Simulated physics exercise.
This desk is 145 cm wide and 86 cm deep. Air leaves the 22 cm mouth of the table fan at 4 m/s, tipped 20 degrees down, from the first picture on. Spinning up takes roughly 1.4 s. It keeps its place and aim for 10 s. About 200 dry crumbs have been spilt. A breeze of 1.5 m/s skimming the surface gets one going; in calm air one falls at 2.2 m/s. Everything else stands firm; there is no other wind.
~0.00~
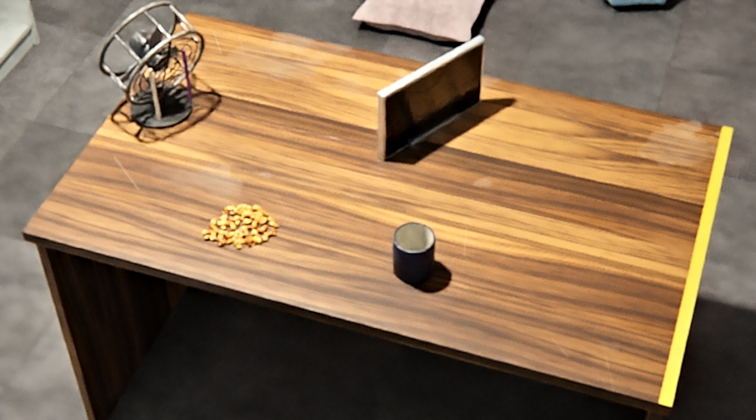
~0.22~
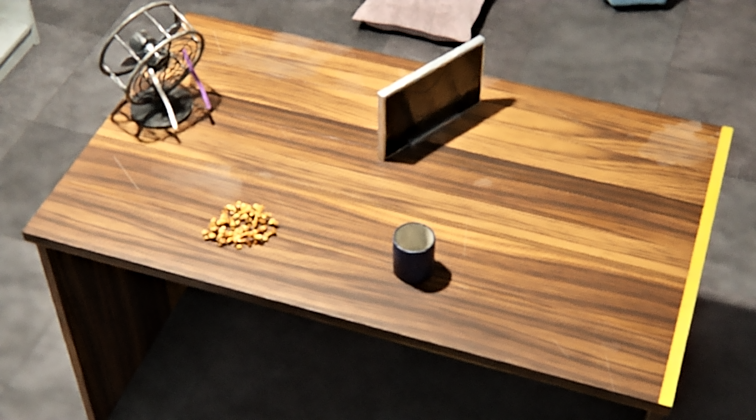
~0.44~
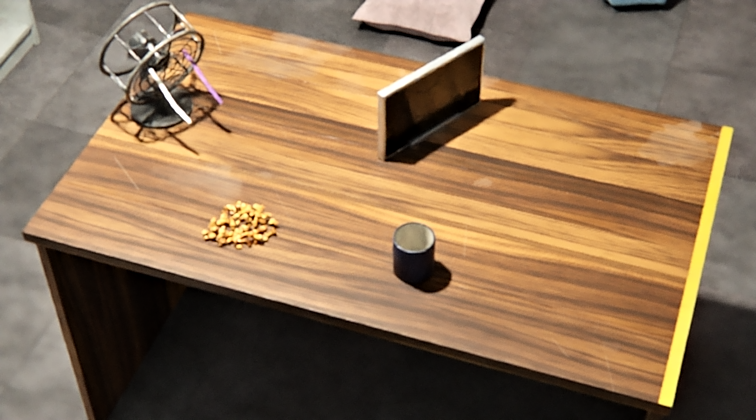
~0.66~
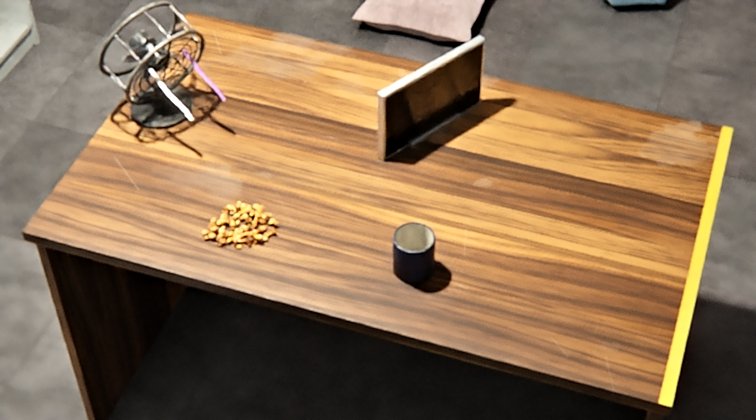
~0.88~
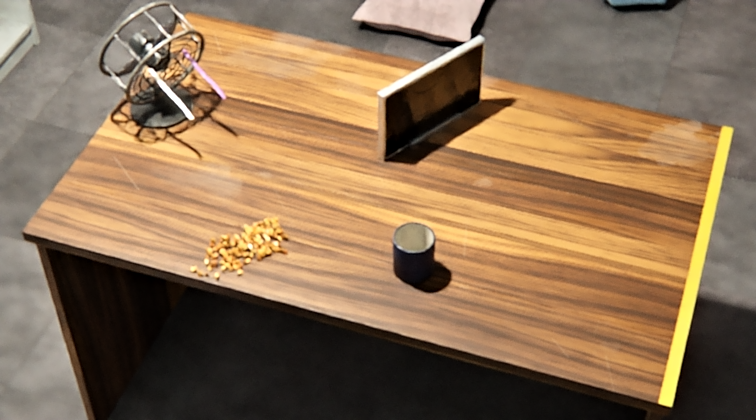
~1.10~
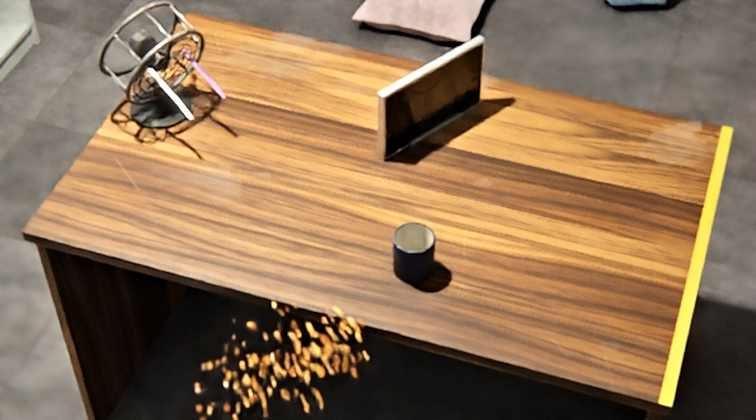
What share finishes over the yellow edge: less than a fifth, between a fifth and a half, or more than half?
Of the dry crumbs, less than a fifth end over the yellow edge.
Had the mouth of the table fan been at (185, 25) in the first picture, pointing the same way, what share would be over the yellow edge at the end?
In that case some 0 per cent.
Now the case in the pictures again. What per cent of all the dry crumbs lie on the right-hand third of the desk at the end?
Some 0 per cent.
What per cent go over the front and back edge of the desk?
Roughly 100 % front, 0 % back.
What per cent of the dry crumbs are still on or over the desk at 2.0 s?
About 0 %.
After 2.0 s the count stands so, 0 % are over the yellow edge.
After 3.2 s the count stands so, 0 % are over the yellow edge.
After 5.5 s the count stands so, 0 % are over the yellow edge.
After 10.0 s, at the end, 0 % are over the yellow edge.
